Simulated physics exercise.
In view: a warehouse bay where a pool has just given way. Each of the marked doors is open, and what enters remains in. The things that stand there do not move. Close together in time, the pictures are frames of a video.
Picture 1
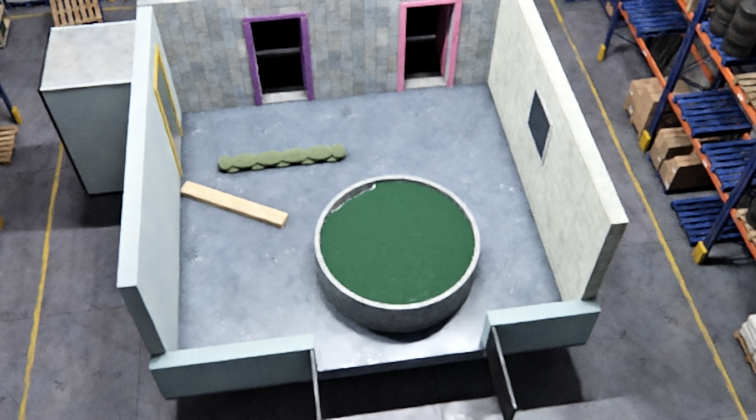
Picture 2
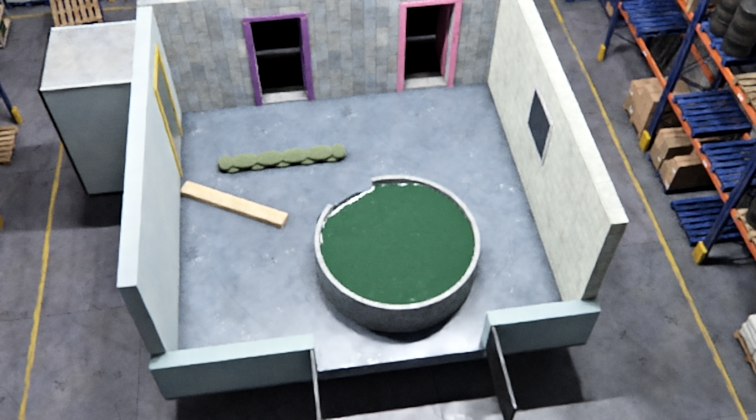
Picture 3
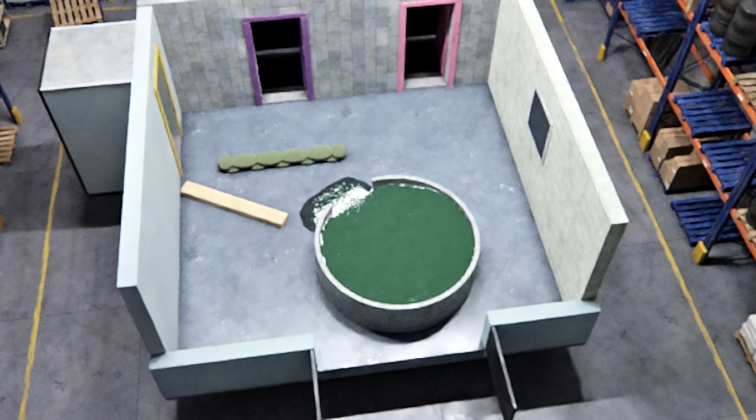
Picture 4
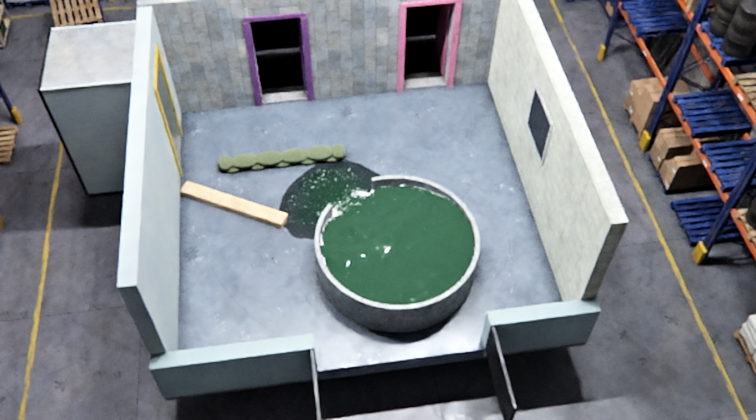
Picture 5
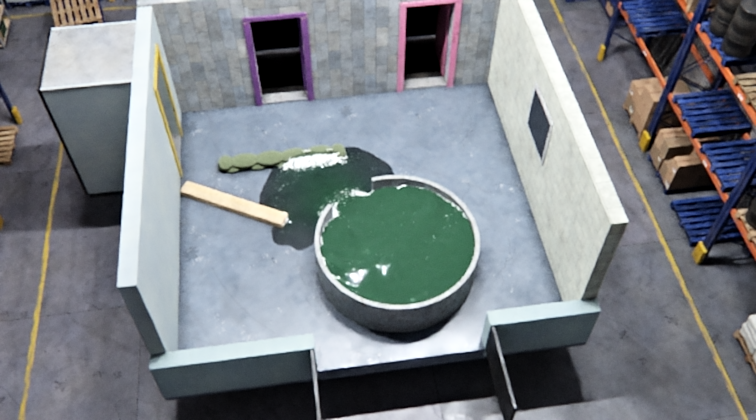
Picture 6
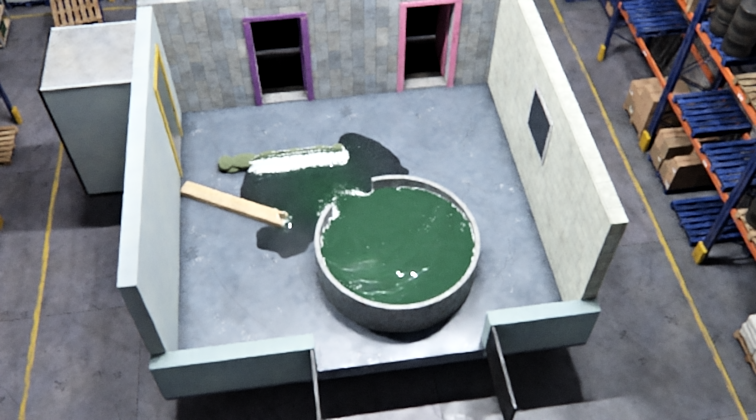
Warehouse bay with a round pool giving way at its far side, green water pouring out and spreading around a low hedge and wooden plank.
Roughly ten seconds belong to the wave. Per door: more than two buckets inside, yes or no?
Per door - yellow door: Yes, purple door: Yes, pink door: Yes.
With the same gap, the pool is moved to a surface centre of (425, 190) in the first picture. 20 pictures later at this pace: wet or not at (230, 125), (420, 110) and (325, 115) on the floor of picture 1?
Taking them in the order asked: Inundated, then inundated, then inundated.
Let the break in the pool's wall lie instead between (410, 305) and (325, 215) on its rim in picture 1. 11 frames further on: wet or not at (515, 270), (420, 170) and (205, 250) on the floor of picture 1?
Taken one by one: Unaffected, then unaffected, then sodden.
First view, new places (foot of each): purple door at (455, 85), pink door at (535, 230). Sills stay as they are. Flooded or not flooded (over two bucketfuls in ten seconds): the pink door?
Pink: Under the limit.
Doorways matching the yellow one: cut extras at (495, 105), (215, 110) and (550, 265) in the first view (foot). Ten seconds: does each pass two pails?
One, ends up above; two, ends up above; three, ends up below.
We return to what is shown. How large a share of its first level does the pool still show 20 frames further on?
54 percent or thereabouts.
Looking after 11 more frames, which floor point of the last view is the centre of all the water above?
At about (354, 229).
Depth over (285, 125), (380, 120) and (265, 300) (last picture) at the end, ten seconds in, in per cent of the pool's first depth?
The depth comes out near 8, 12 and 8 per cent.
A moment on, water covers 25 % of the floor; the yellow door not reached, the purple door not reached, the pink door not reached.
Next, water covers 40 % of the floor; the yellow door under two buckets in, the purple door under two buckets in, the pink door wet at the sill, nothing in.
Then, water covers 55 % of the floor; the yellow door over two buckets in, the purple door over two buckets in, the pink door under two buckets in.
Later, water covers 80 % of the floor; the yellow door far over two buckets in, the purple door over two buckets in, the pink door under two buckets in.
In the end, water covers 95 % of the floor; the yellow door far over two buckets in, the purple door over two buckets in, the pink door over two buckets in.
